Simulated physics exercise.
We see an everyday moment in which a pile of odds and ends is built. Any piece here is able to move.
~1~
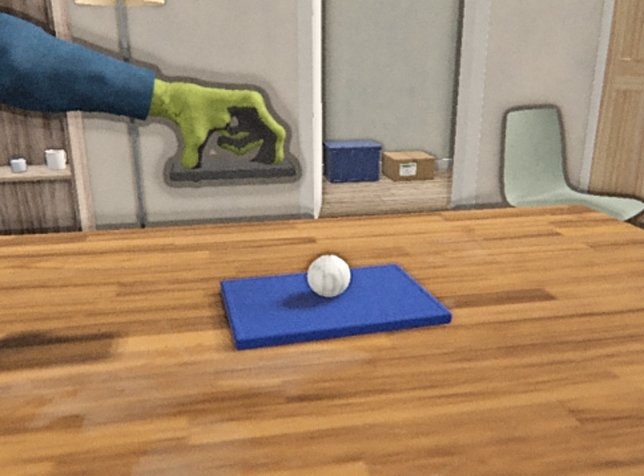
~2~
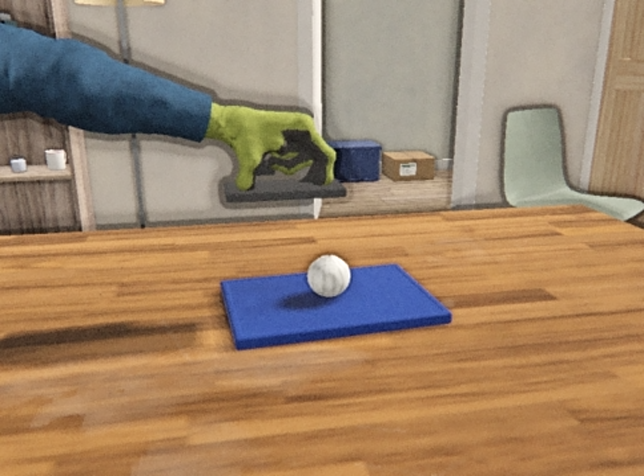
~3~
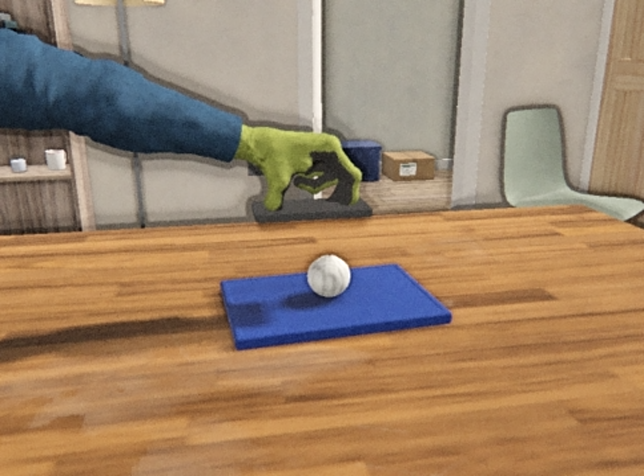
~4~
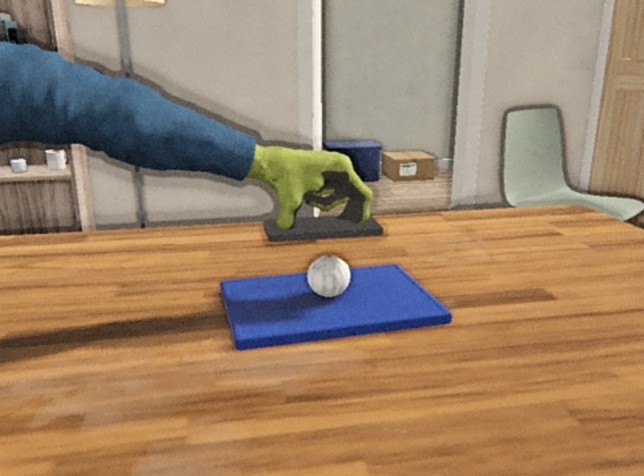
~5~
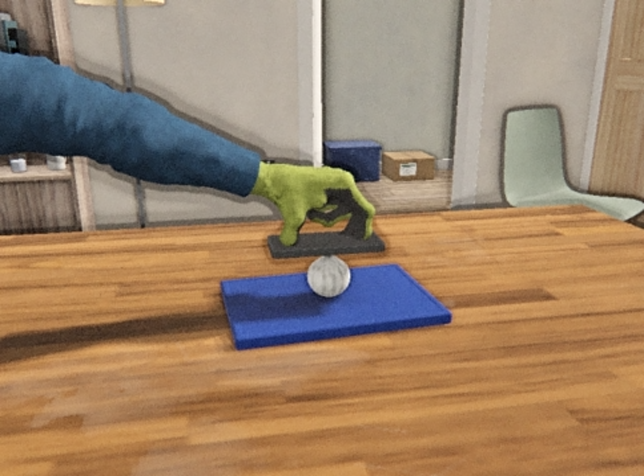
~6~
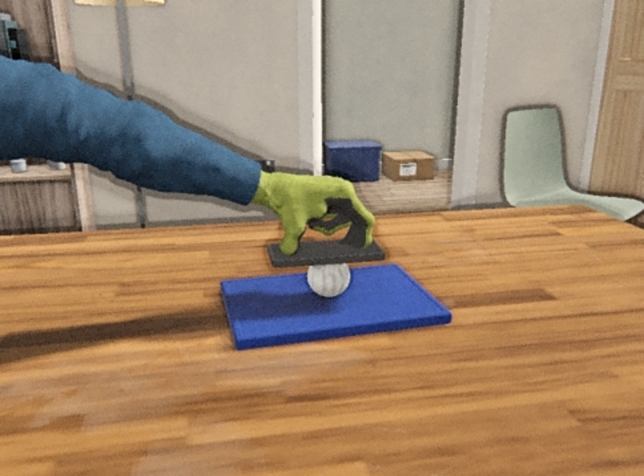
On a wooden table, a gloved hand lowers a dark flat object onto a white ball.
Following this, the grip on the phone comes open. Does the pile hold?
Seems the tower doesn't stand.
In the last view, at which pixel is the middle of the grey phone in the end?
I'd point to roughly (278, 268).
Then, 0.40 s after the last picture, grey phone tipped 28° from how it was near (312, 256).
Then, 0.50 s after the last picture, grey phone tipped 40° from how it was near (297, 262); white onion rolled a little.
Then, 0.60 s after the last picture, grey phone tipped 36° from how it was near (288, 266); white onion rolled a little.
Then, 0.70 s after the last picture, grey phone tipped 34° from how it was near (281, 268); white onion rolled a little.
At rest, moved from the start, grey phone; the other 2 in place. Seen from the same camera at the end, grey phone near (279, 268). The pile comes apart.
